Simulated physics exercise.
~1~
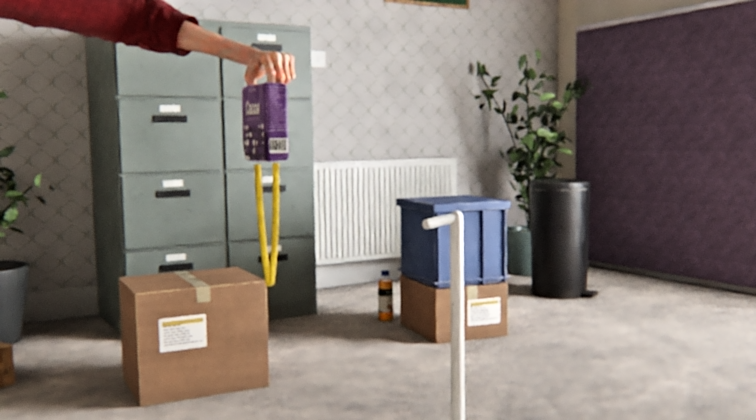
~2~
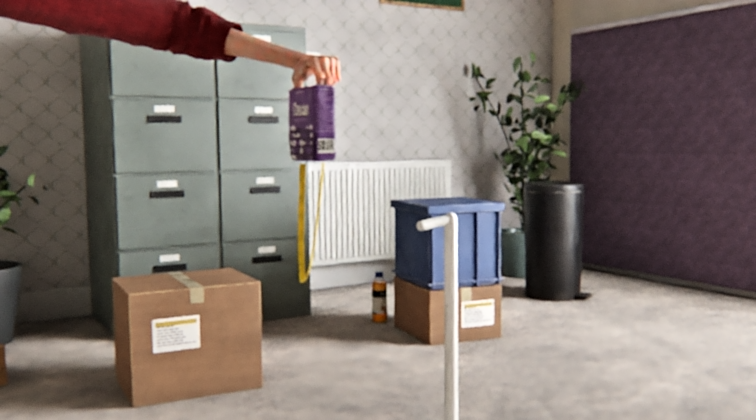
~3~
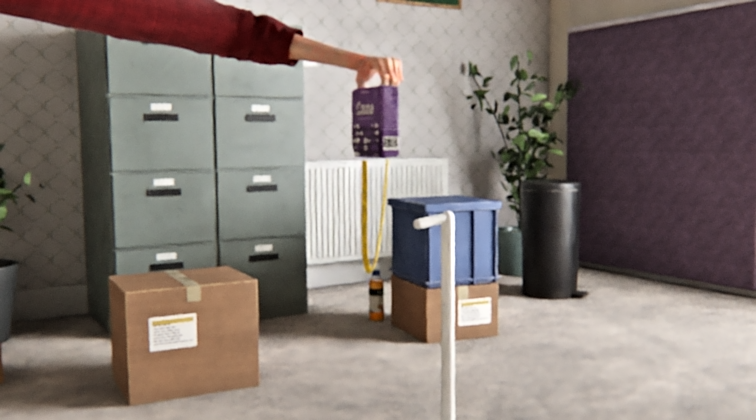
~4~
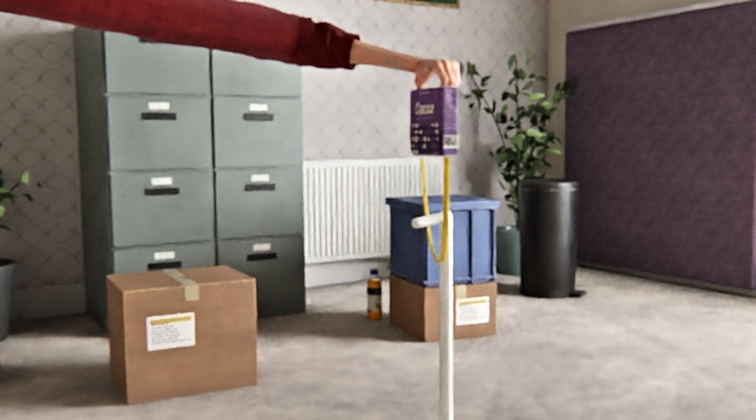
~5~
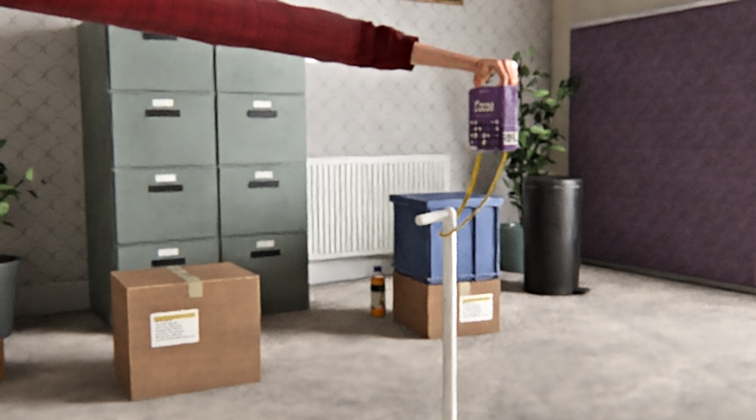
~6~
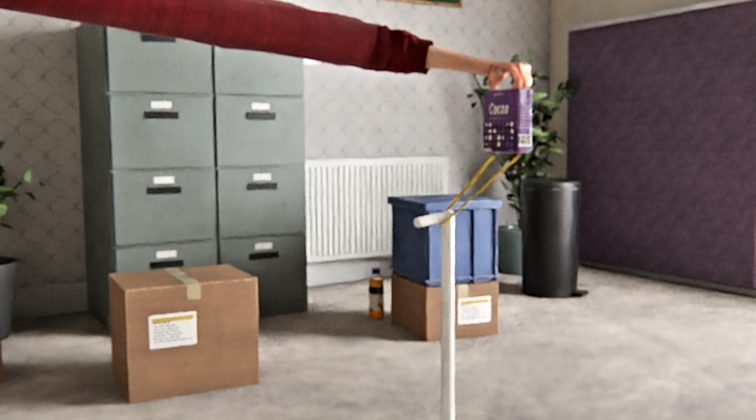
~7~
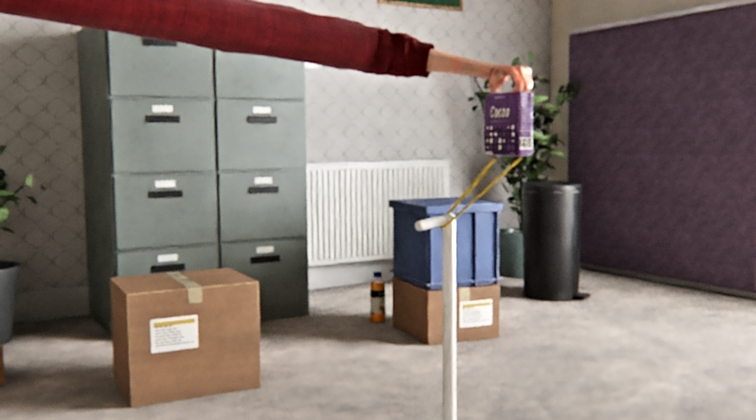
A purple cocoa pouch with a yellow loop hanging beneath it was carried to the right by a hand in a red sleeve, passing over a short white post, until the loop caught on the post, pulled tight, and the hand stopped.
